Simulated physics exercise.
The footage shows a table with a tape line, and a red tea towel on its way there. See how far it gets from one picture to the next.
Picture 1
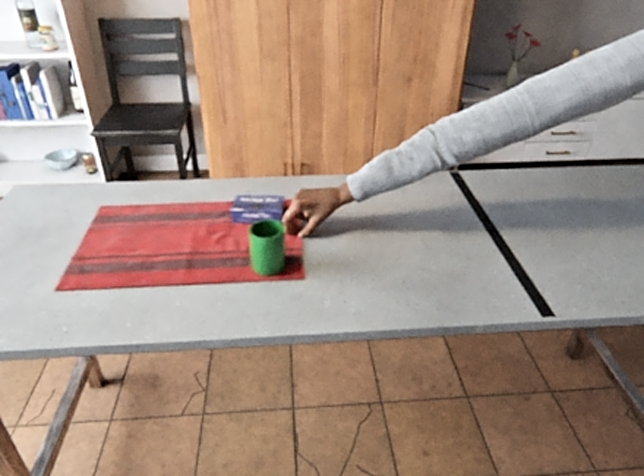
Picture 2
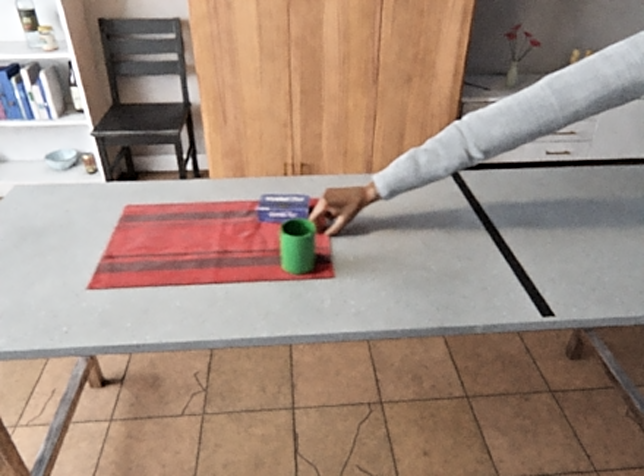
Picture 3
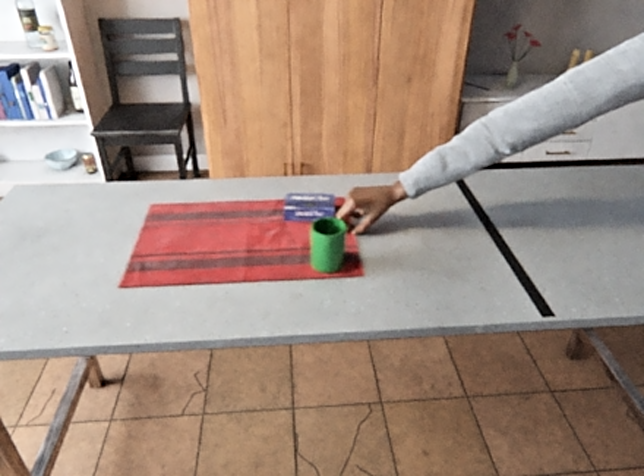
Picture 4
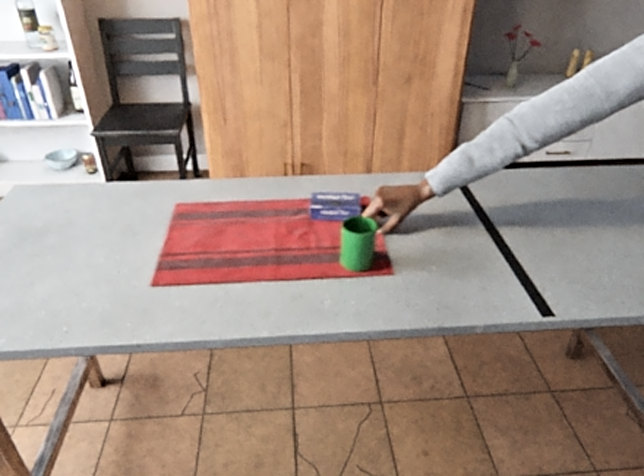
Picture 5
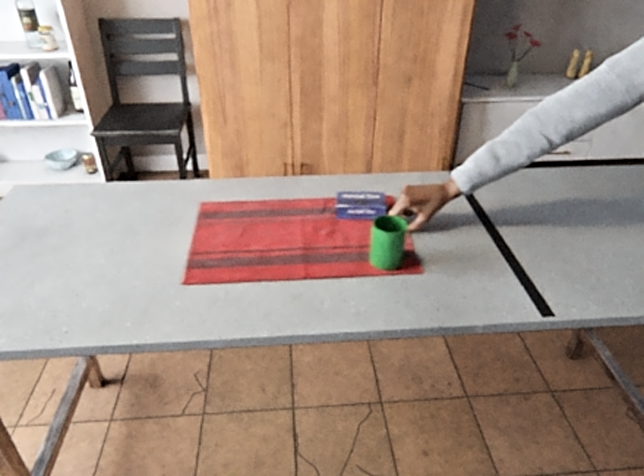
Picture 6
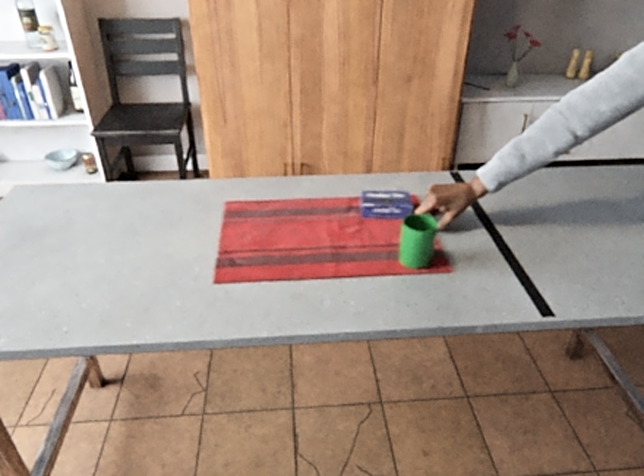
A hand in a grey sleeve, reaching in from the right, draws a red cloth with dark stripes steadily rightward across a grey table, a green mug and a small blue packet riding on it. The fixed view looks slightly down at the table in a tiled room, with a dark chair, shelves and wooden cupboard behind. The cloth's right end nears a black tape line, the mug and packet keeping their places on it.
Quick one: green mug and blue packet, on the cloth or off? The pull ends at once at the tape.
Green mug - off. Blue packet - off.
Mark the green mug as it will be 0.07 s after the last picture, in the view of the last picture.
Somewhere around (458, 240), I reckon.
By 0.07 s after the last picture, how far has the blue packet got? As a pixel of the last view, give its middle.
About (420, 203).
Then, 0.07 s on from there, hem short of the tape; green mug on the cloth near (458, 240); blue packet on the cloth near (420, 203).
Then, 0.18 s on from there, hem at the tape; green mug ahead of the hem near (518, 238); blue packet on the cloth near (471, 201).
In the end, hem at the tape; green mug knocked over near (572, 238); blue packet ahead of the hem near (520, 201). The green mug shoots off the front and the blue packet slides clear of the cloth.
